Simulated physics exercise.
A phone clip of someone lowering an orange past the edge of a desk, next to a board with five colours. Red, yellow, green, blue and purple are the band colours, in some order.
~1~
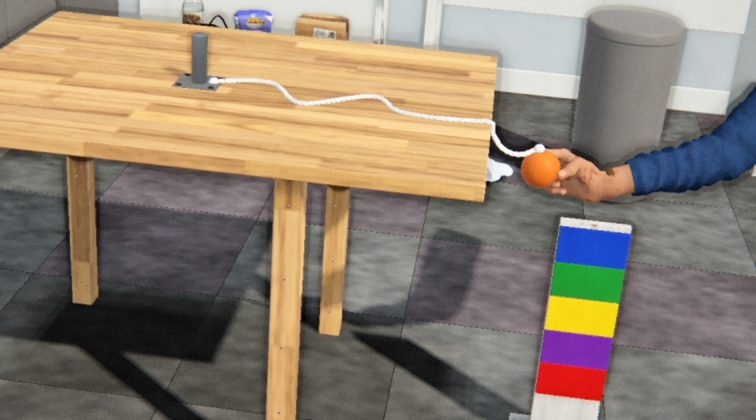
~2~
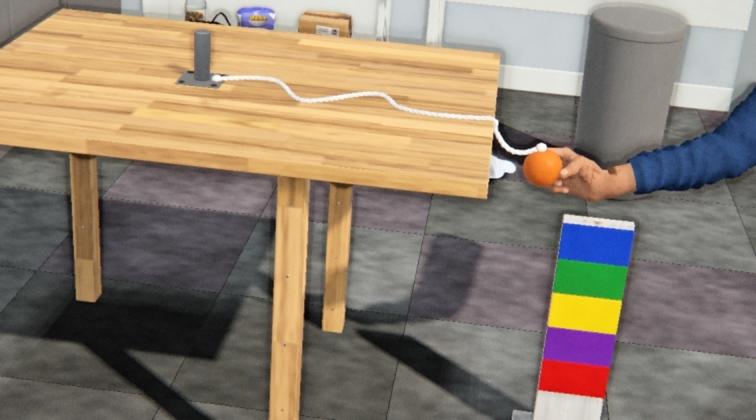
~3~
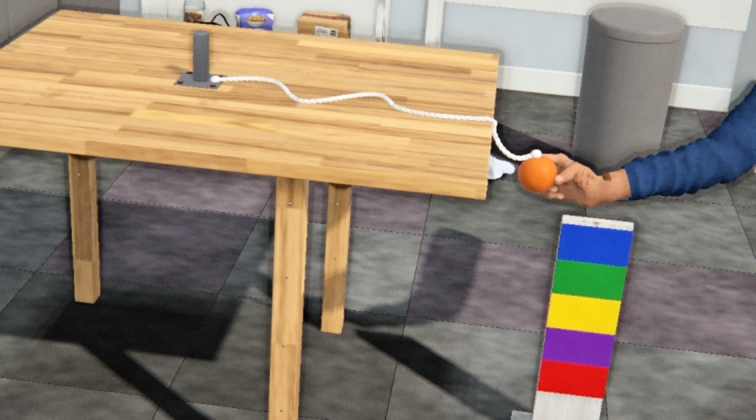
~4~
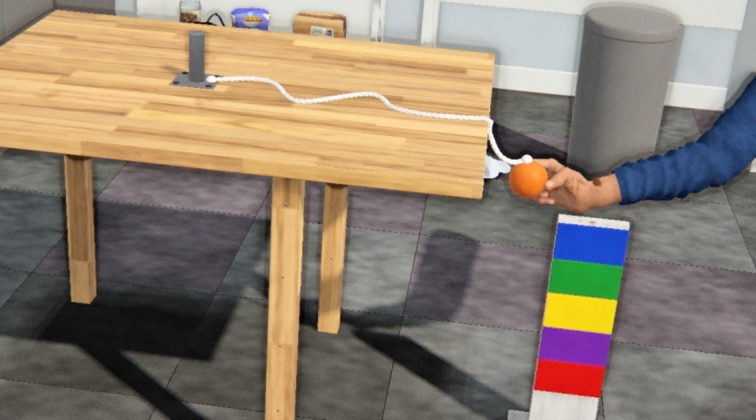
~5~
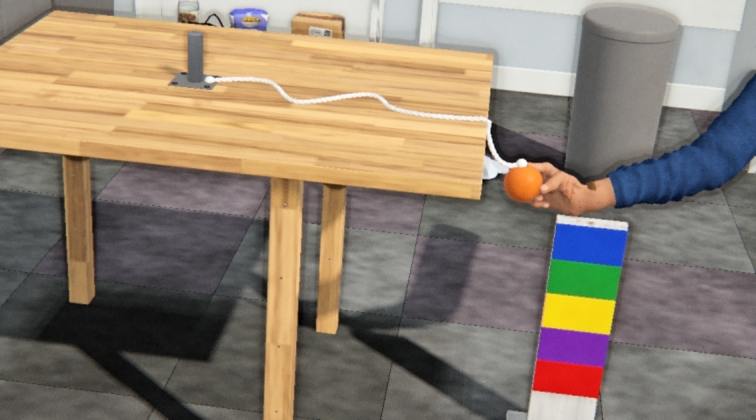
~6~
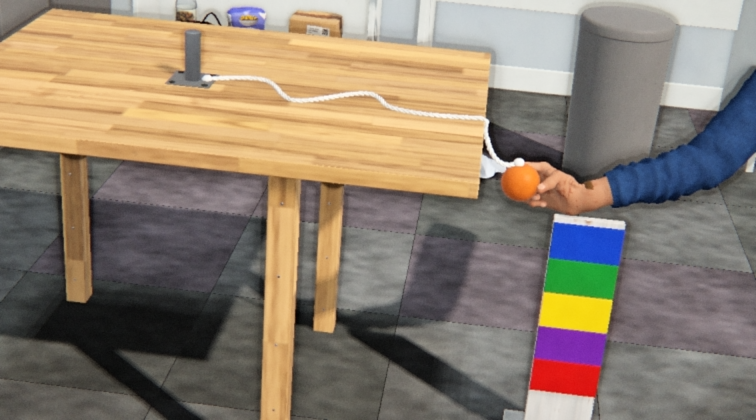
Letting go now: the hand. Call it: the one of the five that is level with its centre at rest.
My call is green.
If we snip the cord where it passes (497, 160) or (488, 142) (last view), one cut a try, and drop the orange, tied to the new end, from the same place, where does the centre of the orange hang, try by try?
Estimated pixels: (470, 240) then (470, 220).
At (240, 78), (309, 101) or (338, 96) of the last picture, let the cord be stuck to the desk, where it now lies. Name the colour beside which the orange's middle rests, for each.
It ends beside green the first time, blue the second and blue the third.
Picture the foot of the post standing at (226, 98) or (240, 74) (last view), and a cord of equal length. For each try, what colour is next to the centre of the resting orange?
For the first it would be yellow, for the second yellow.
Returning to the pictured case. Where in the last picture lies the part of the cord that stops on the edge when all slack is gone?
It's the point at about (421, 114).
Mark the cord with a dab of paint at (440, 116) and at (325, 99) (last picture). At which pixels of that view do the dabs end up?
First one: (484, 140); second one: (362, 100).
Early on, orange near (458, 261); level with green.
Midway, orange near (482, 262); level with green.
Finally, orange near (471, 262); level with green. Its centre hangs level with the green band.
